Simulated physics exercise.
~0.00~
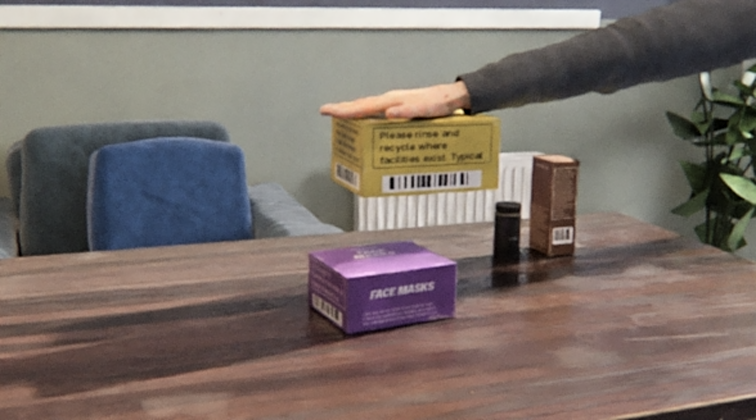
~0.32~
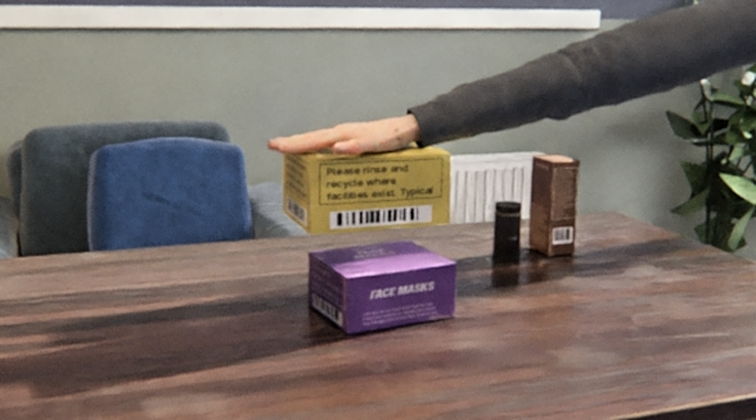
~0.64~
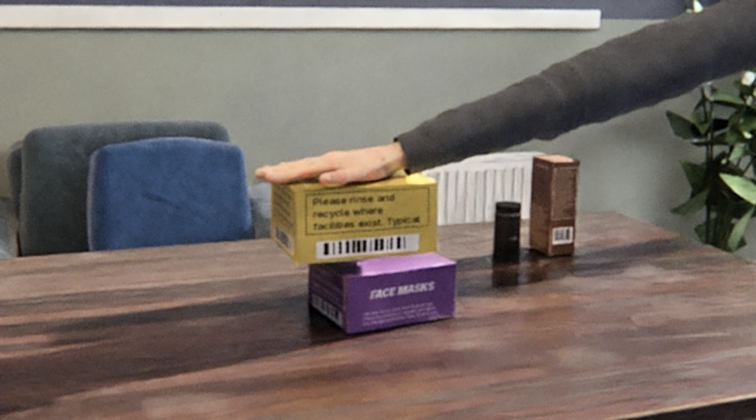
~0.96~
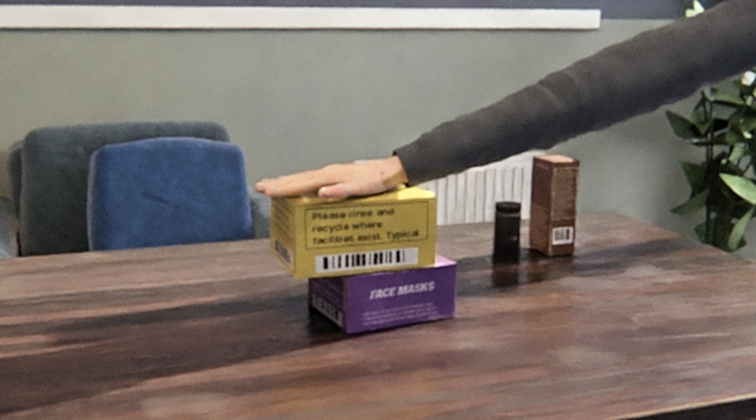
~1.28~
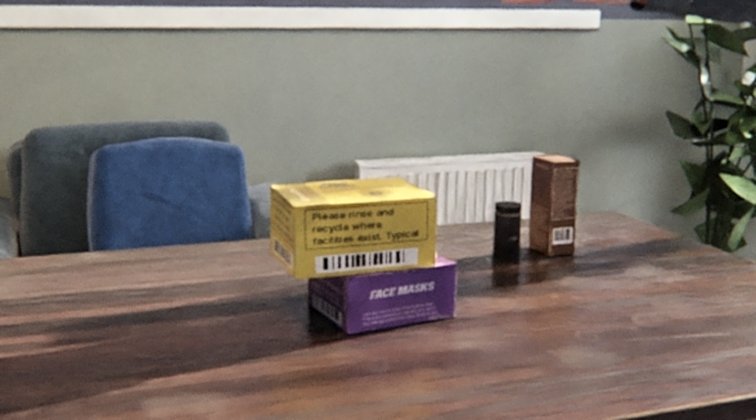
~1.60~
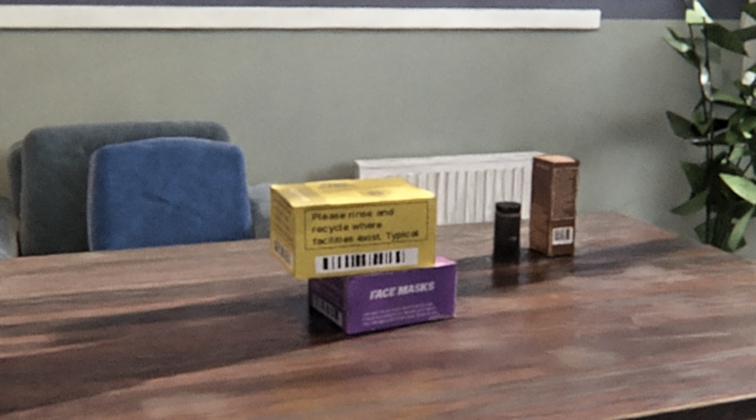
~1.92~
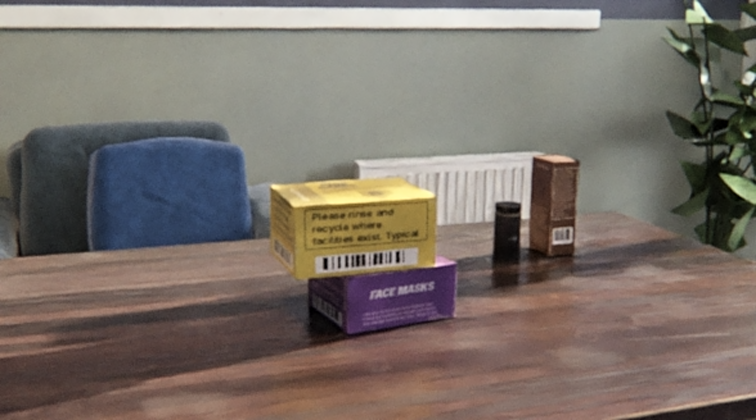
To begin with, a purple box labelled as face masks sits on a dark wooden table, with a small black container and a brown carton standing to its right, while a hand reaching in from the right holds a yellow box in the air above and behind it. The hand moves the yellow box left and downward. It then lowers the box onto the purple one, set slightly toward the left. The hand lets go and withdraws from view. The yellow box stays resting on top, and the pile holds still.
